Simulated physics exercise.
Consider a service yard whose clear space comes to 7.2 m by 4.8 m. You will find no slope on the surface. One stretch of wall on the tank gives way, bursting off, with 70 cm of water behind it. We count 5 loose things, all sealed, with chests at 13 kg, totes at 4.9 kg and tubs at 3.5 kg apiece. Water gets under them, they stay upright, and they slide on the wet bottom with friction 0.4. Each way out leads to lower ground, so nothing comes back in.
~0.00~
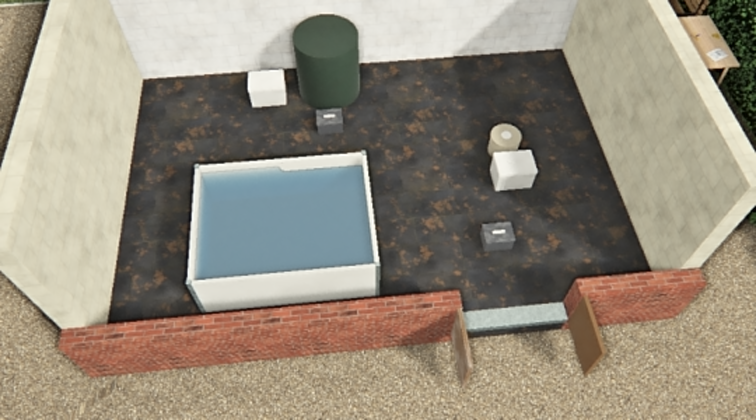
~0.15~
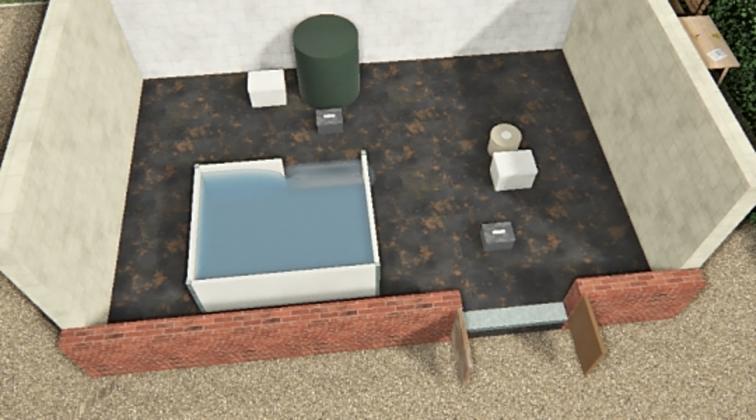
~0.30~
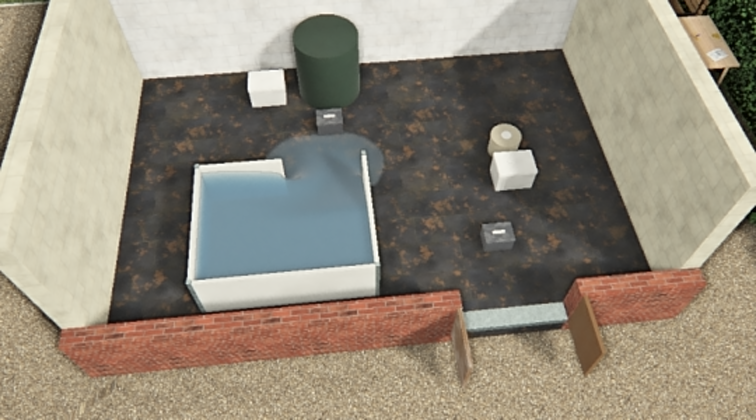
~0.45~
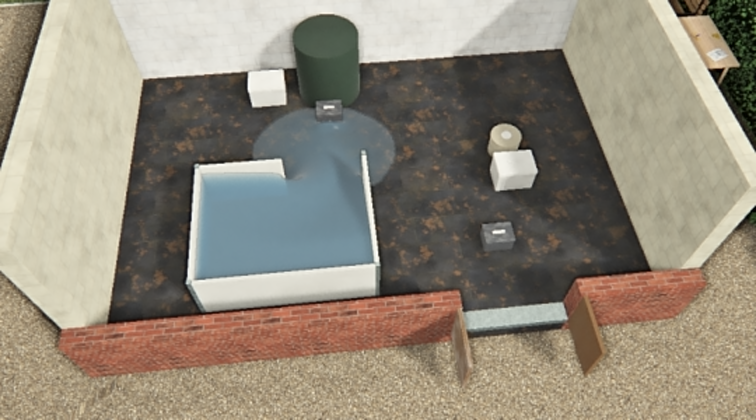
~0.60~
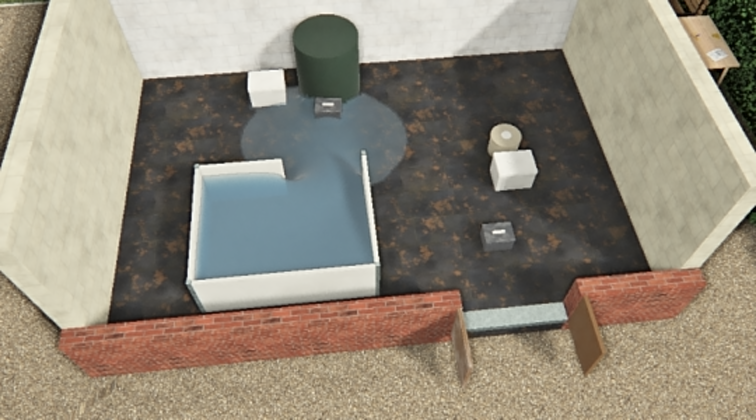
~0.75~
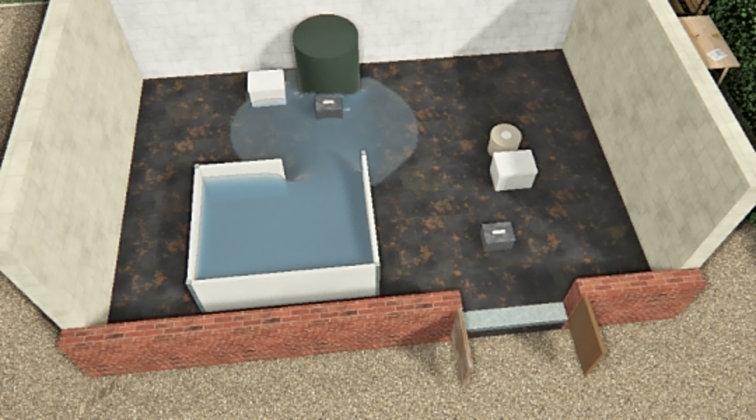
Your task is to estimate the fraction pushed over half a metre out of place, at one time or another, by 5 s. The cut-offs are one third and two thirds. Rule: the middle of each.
A minority short of a third gets shifted.
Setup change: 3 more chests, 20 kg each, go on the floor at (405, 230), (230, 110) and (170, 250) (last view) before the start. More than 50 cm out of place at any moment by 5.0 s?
Order as listed: Inside half a metre / beyond half a metre / beyond half a metre.
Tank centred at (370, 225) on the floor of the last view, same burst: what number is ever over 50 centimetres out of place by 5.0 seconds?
Count: 1.
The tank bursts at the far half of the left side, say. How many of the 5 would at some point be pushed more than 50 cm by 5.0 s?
That would give 3.
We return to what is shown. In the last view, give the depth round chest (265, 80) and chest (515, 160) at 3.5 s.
Some 3 cm at the first, some 0 cm at the second.
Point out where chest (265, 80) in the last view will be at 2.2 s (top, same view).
My estimate: Around (151, 82).
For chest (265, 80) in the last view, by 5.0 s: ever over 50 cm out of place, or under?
Result: Above the line.
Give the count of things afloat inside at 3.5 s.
Total: 1.
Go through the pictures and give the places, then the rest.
In the first picture, a tote at (329, 116), on the bottom; a chest at (266, 79), on the bottom; 3.7 m2 under water; 0 of 5 have shifted.
In the second picture, a tote at (329, 116), on the bottom; a chest at (266, 79), on the bottom; 4.4 m2 under water; 0 of 5 have shifted.
In the third picture, a tote at (329, 116), on the bottom; a chest at (266, 79) rests on the ground; 5.4 m2 under water; 0 of 5 have shifted.
In the fourth picture, a tote at (329, 108) rests on the ground, 18 cm from its start; a chest at (266, 79) rests on the ground; 6.4 m2 under water; 1 of 5 have shifted.
In the fifth picture, a tote at (328, 105), on the bottom, 20 cm from its start; a chest at (266, 79) rests on the ground; water covers 7.5 m2; 1 of 5 have shifted.
In the sixth picture, a tote at (329, 102) floats, 20 cm from its start; a chest at (266, 79) rests on the ground; water covers 8.5 m2; 1 of 5 have shifted.
After 1.1 s 1 of 5 are over 50 cm from their spots; 1 afloat.
After 2.2 s 1 of 5 are over 50 cm from their spots; 2 afloat.
After 3.5 s 1 of 5 are over 50 cm from their spots; 1 afloat.
After 5.0 s 1 of 5 are over 50 cm from their spots, and 1 have been at some point; 2 afloat.
